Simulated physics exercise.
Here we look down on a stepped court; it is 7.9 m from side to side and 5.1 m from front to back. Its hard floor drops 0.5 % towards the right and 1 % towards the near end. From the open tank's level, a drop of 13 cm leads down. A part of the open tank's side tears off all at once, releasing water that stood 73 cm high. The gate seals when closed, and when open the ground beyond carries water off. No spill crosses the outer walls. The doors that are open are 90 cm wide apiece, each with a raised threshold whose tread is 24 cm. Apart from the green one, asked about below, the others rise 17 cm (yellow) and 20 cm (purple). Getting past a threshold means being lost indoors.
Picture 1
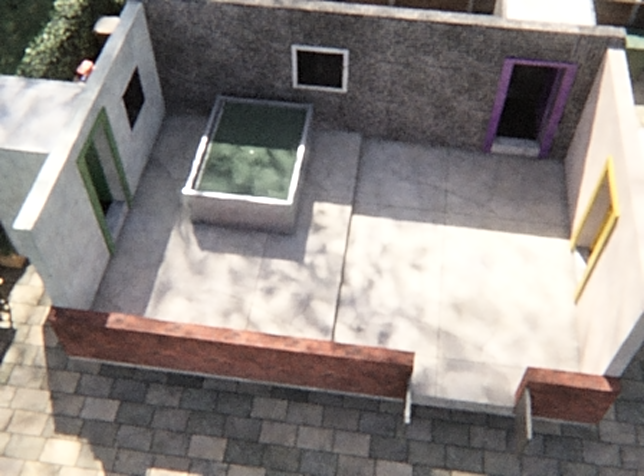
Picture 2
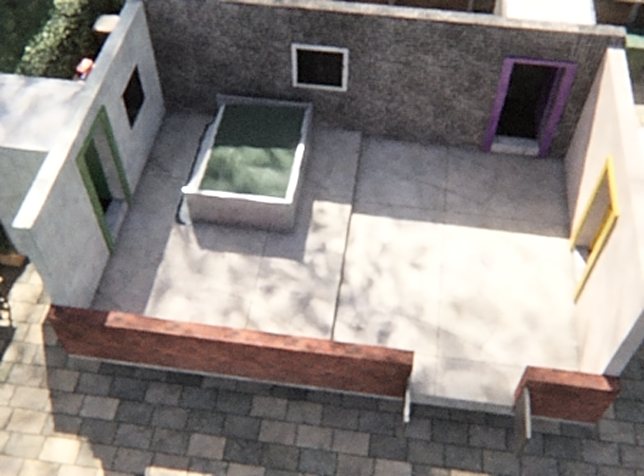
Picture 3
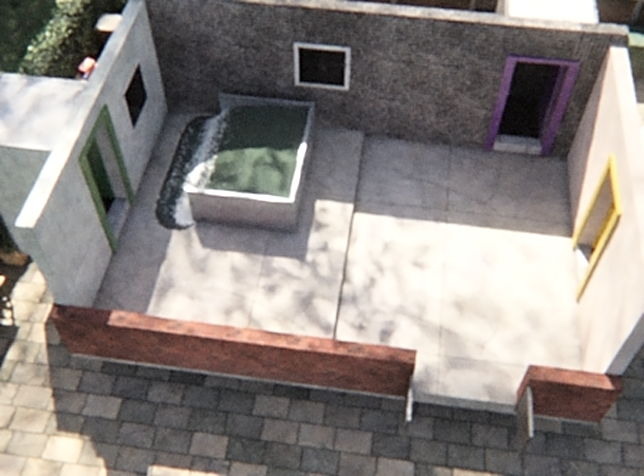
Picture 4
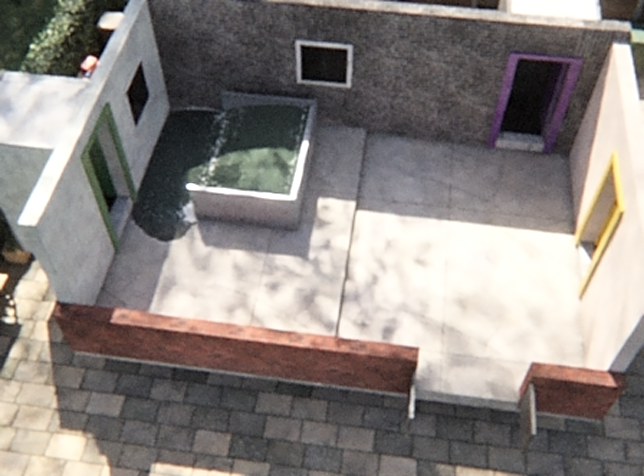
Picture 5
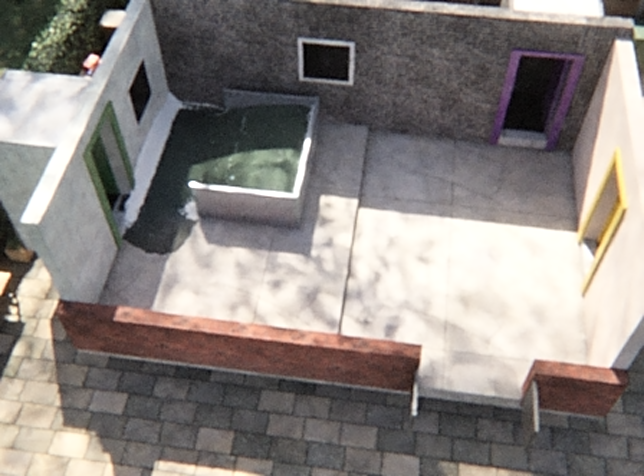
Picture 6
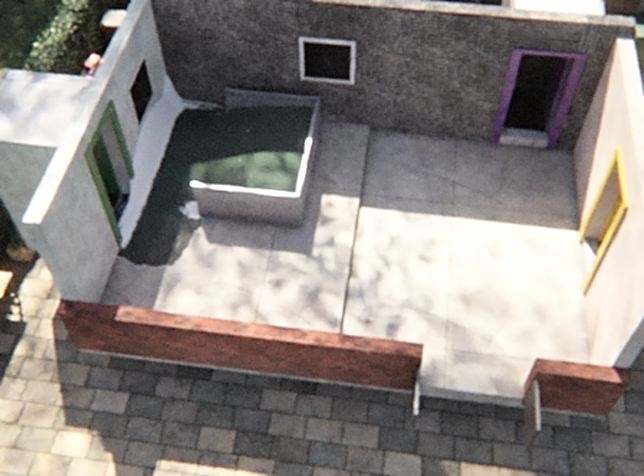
Dark green water pouring from the left side of a raised open tank, spreading across pale courtyard floor alongside the green-framed door.
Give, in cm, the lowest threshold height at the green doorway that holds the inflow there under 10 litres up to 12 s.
The lowest height is close to 33 cm.
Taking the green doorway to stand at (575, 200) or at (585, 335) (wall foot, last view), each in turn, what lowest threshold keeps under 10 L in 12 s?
Minimums: Roughly 10.0 cm and 13.5 cm.
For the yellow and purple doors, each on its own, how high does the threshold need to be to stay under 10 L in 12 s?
Roughly 10.0 cm for the yellow door and roughly 8.5 cm for the purple door.
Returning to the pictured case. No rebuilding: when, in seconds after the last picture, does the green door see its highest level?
It peaks at about 0.6 s.
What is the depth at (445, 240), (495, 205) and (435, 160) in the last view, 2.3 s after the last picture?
Roughly 0, then 0, then 2 cm.
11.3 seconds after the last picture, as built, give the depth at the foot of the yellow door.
11.5 cm.
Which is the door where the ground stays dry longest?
It's the yellow door.
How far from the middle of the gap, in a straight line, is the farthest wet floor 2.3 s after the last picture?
Distance from gap: Approx. 5.6 m.
Then, 0.7 s after the last picture water covers 15 % of the floor, deepest (58 cm) near (171, 114); 35 cm at the green door, 16 litres in over its 23 cm threshold.
Then, 2.3 s after the last picture water covers 40 % of the floor, deepest (36 cm) near (92, 325); 20 cm at the green door, 49 litres in over its 23 cm threshold.
Then, 11.3 s after the last picture water covers 95 % of the floor, deepest (12 cm) near (92, 325); 8 cm at the green door, 50 litres in over its 23 cm threshold.
At the green door as built, the water peaked near 35 cm, 0.7 s after the last picture.
With a threshold of 29 cm, 23 litres would have come in within the 12 s; with 39 cm, 2 litres. So under 10 litres takes about 33 cm.
